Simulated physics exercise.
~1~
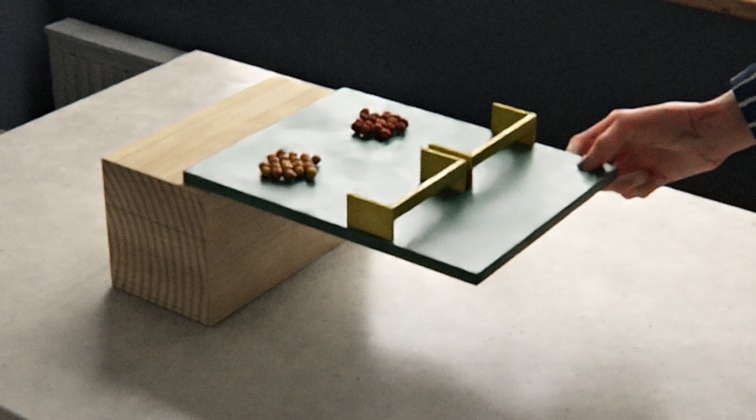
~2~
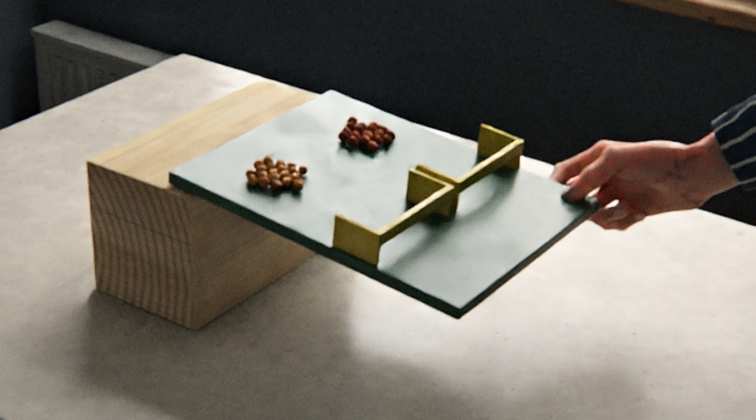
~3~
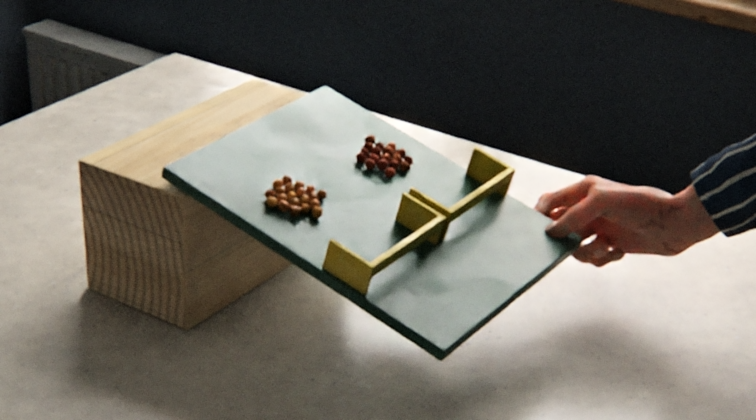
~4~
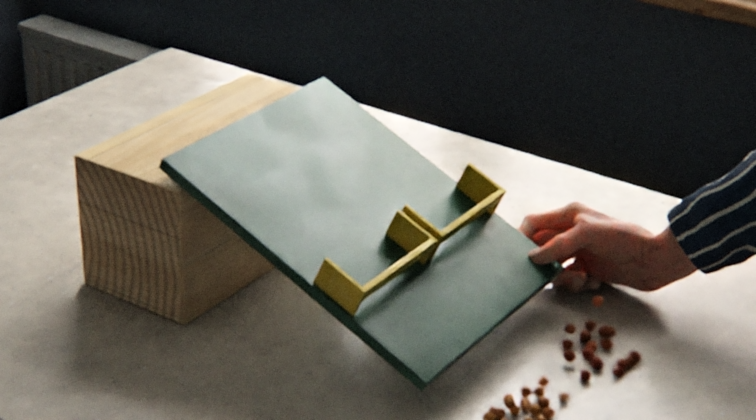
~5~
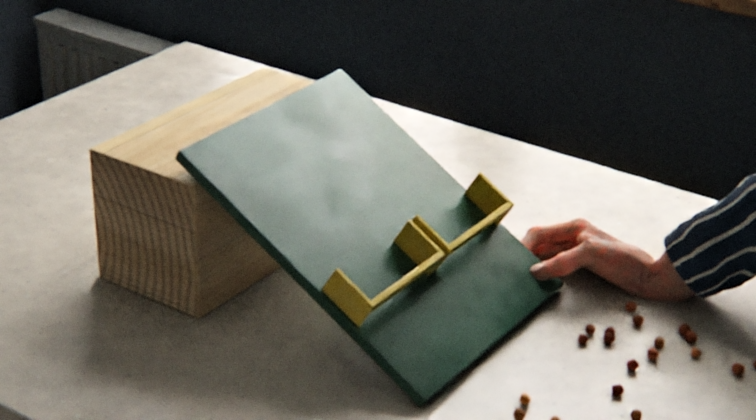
A grey-green board rests one end on a pale wooden block at the left of a light tabletop, seen from slightly above, while a hand in a dark striped sleeve holds its right end. Two small piles of beads, tan-brown nearer and dark red farther, sit on it above two raised yellow bars. The hand lowers its end, and the board tilts into a ramp. Both piles start sliding toward the bars, then pass beneath them and spill off the lower edge. Finally the board stands steeply sloped and bare of beads, which lie scattered on the table at the right.
